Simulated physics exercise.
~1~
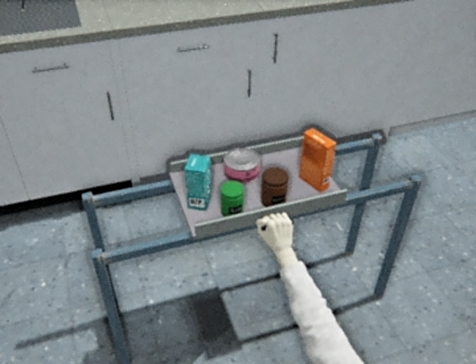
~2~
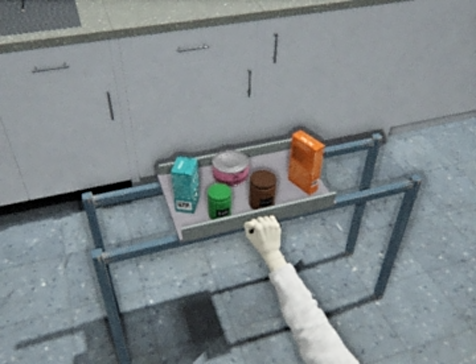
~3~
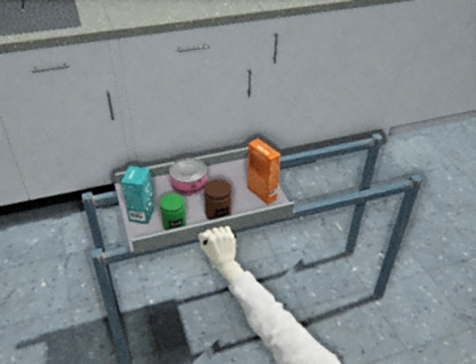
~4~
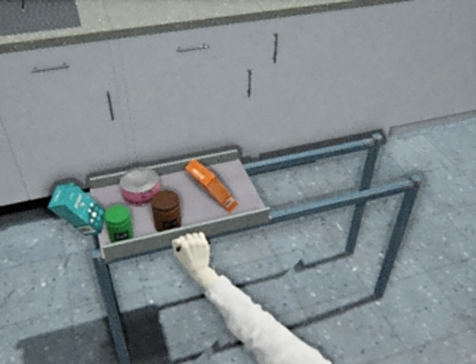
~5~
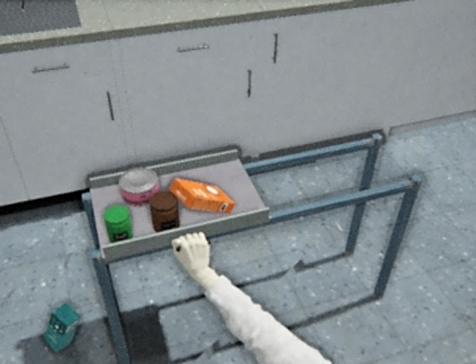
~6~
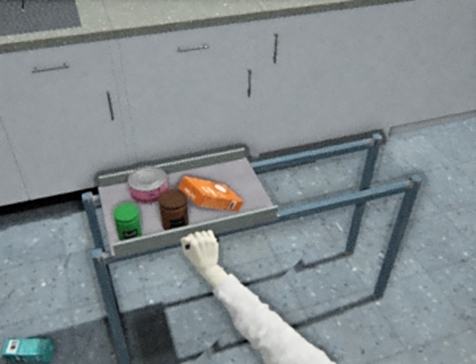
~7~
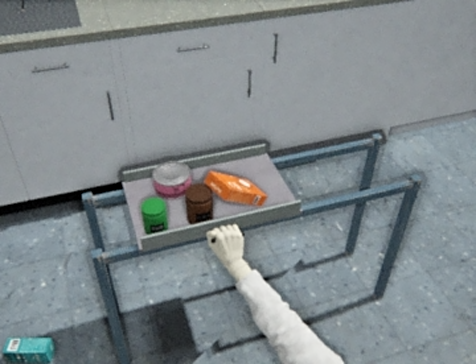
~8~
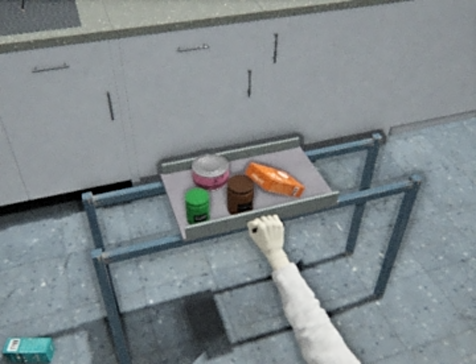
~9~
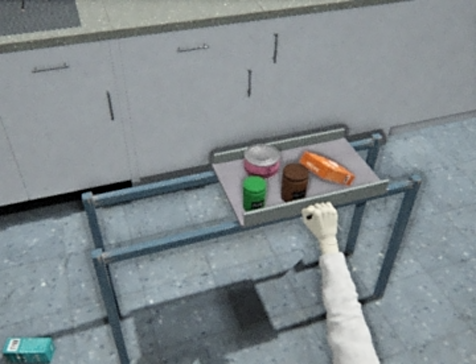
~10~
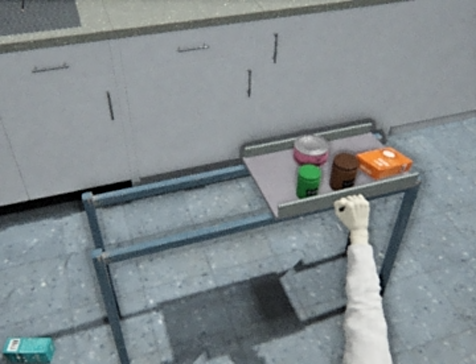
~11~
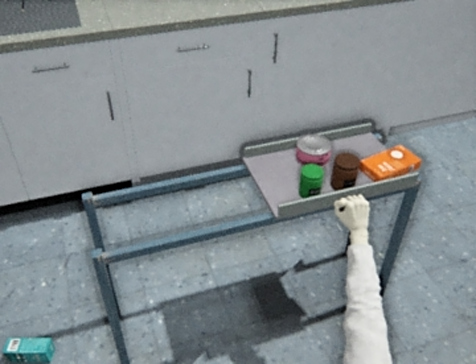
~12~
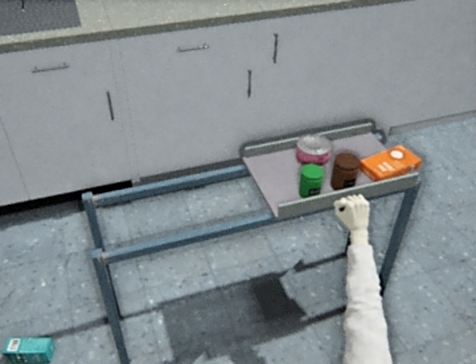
To begin with, a tray holding a turquoise carton, a green jar, a pink tub, a brown jar and an upright orange packet sits midway along a blue metal frame, a pale hand at its front edge. The hand and tray move left, picking up speed, and stop at the left end. The turquoise carton tips off and drops to the floor, while the orange packet topples over on the tray. The tray then travels all the way right and stops. Finally, both jars stand upright beside the tub, the packet lies flat, and the carton rests on the floor.
